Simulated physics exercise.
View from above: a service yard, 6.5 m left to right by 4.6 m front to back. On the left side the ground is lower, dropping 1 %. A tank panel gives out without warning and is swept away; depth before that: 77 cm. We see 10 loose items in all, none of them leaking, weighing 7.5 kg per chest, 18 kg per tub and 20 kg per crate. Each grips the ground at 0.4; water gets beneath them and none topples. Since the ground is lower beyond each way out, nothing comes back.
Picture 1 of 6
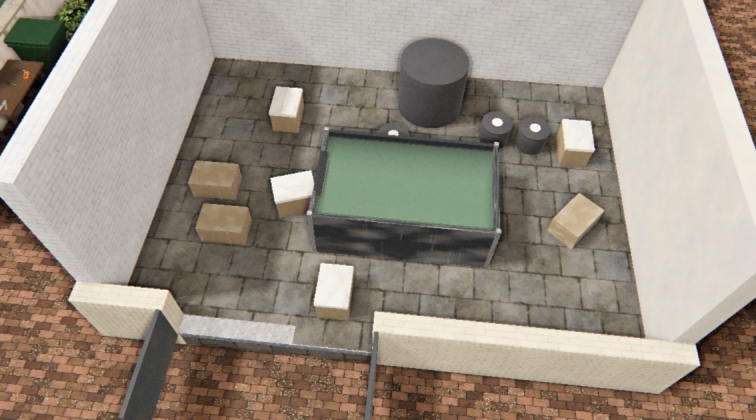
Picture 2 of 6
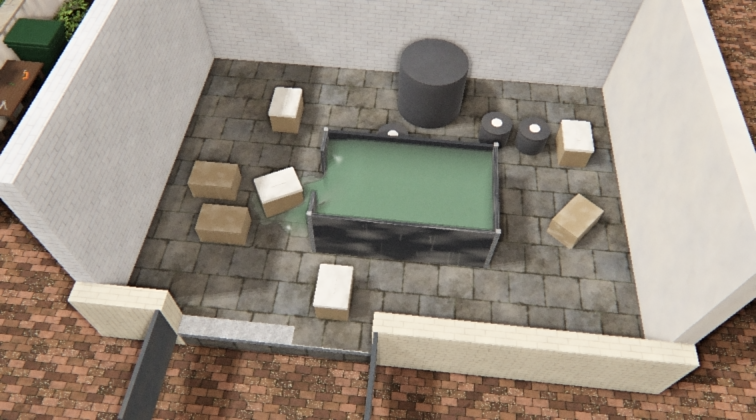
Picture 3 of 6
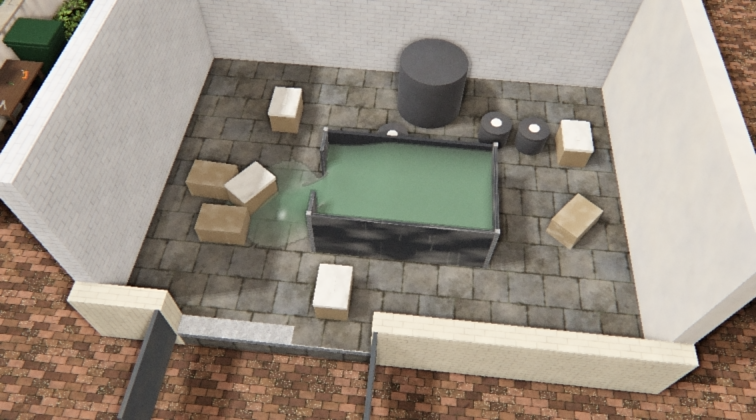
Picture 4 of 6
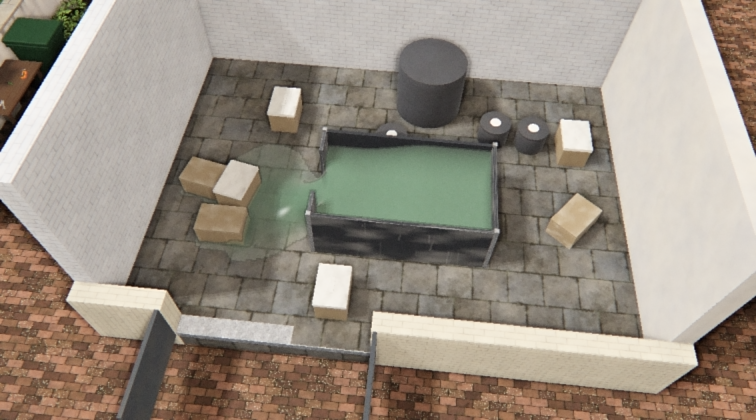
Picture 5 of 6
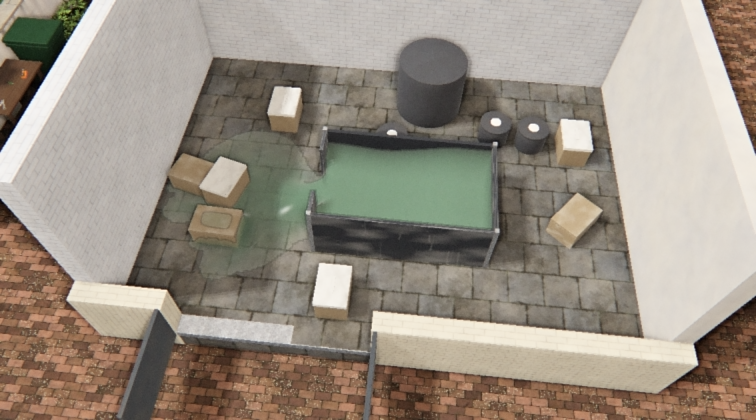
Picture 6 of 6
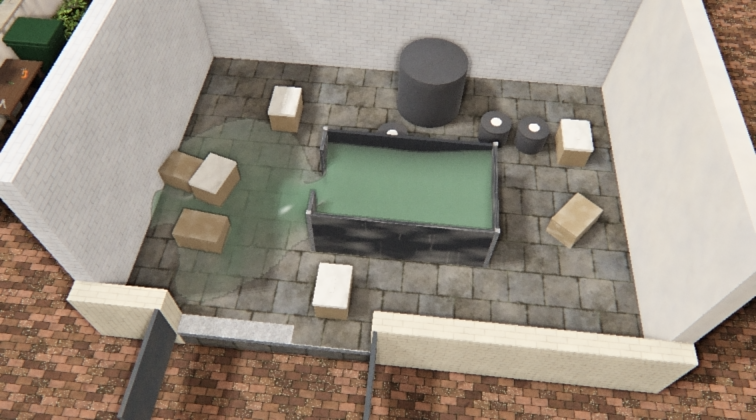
Green water bursts through the open left end of a dark tank in a walled, paved yard, shoving a white-topped box leftward. The box reaches two tan boxes near the left wall and nudges the upper one aside, then the lower one shifts too as the shallow water spreads across the paving.
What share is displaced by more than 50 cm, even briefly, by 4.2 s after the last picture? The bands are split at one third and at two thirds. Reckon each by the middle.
We'll see a moderate share moved that far, a third to two thirds.
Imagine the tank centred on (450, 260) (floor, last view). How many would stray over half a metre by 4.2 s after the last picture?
Count: 4.
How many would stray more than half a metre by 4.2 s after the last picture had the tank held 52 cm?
3.
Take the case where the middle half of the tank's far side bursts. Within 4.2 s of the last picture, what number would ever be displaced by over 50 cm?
Count: 8.
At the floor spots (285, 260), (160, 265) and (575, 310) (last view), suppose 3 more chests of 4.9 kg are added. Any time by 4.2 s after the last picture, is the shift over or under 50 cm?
Going through them, I'd say exceeds it, exceeds it and finally falls short.
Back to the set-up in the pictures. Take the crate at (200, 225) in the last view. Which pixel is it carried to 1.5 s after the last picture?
Close to pixel (208, 268).
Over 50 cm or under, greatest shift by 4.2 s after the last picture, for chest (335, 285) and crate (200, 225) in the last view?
Well, one then the other: A bigger shift, then a bigger shift.
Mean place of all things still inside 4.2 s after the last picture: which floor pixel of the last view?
Close to (411, 162).
Then, 0.4 s after the last picture 2 of 10 are over 50 cm from their spots; 1 afloat.
Then, 1.5 s after the last picture 3 of 10 are over 50 cm from their spots; 2 afloat.
Then, 2.8 s after the last picture 3 of 10 are over 50 cm from their spots; 2 afloat.
Then, 4.2 s after the last picture 4 of 10 are over 50 cm from their spots, and 4 have been at some point; 2 afloat.
